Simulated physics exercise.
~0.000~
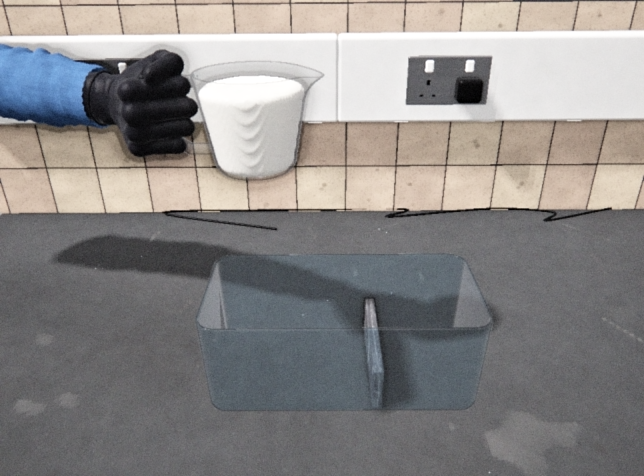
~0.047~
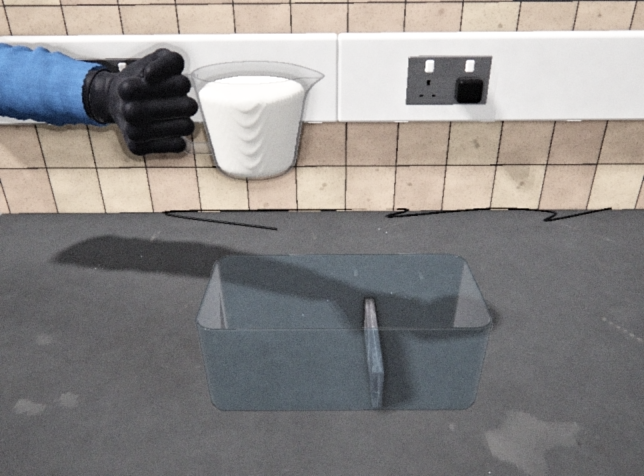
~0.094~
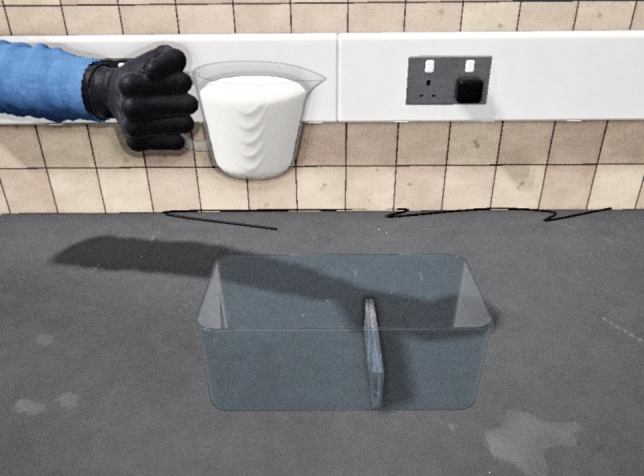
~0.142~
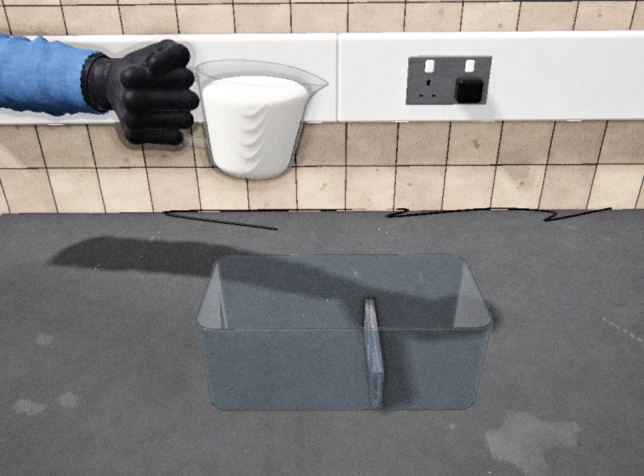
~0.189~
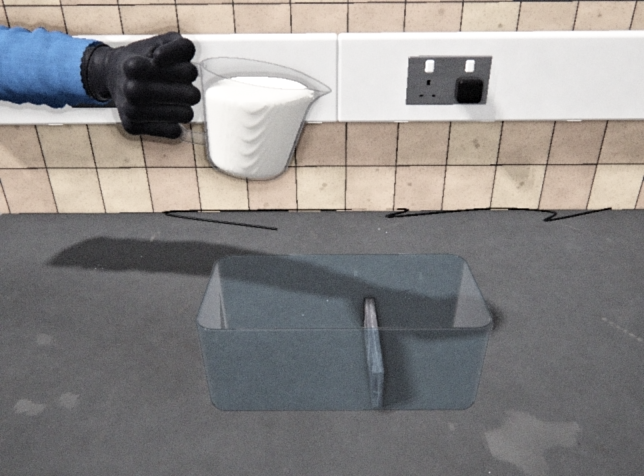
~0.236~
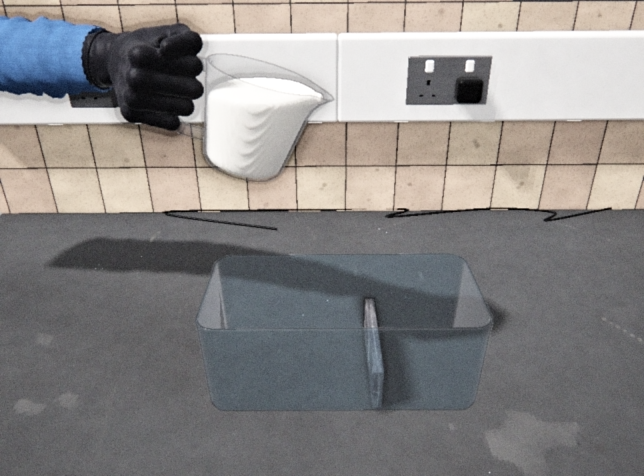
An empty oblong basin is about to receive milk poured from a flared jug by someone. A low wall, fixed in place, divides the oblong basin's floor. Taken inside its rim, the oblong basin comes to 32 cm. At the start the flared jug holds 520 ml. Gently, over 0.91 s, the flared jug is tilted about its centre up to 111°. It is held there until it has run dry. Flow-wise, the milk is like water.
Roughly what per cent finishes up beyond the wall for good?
Roughly 60 per cent.
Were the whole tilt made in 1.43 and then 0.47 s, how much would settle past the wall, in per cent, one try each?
It comes to 70 per cent, and then 30 per cent.
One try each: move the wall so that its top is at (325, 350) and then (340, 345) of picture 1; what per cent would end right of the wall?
Roughly 85 per cent, then 90 per cent.
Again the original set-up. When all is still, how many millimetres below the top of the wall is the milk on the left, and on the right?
The left side gives some 48 mm, the right side some 36 mm.
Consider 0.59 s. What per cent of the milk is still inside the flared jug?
Fraction remaining: Approx. 54 per cent.
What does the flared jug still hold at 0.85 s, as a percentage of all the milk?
5 %.
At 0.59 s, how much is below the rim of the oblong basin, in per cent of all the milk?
About 10 per cent.
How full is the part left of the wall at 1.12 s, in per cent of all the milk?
I'd put it near 38 percent.
After 0.59 s the tilt is 80° and 55 per cent is still to pour, 0 is left of the wall and 11 right of it.
After 0.85 s the tilt is 110° and 5 per cent is still to pour, 20 is left of the wall and 56 right of it.
After 1.12 s the tilt is 111° and 0 per cent is still to pour, 39 is left of the wall and 59 right of it.
After 1.41 s the tilt is 111° and 0 per cent is still to pour, 38 is left of the wall and 60 right of it.
In the end 38 per cent lies left of the wall, 60 right of it and 2 outside.
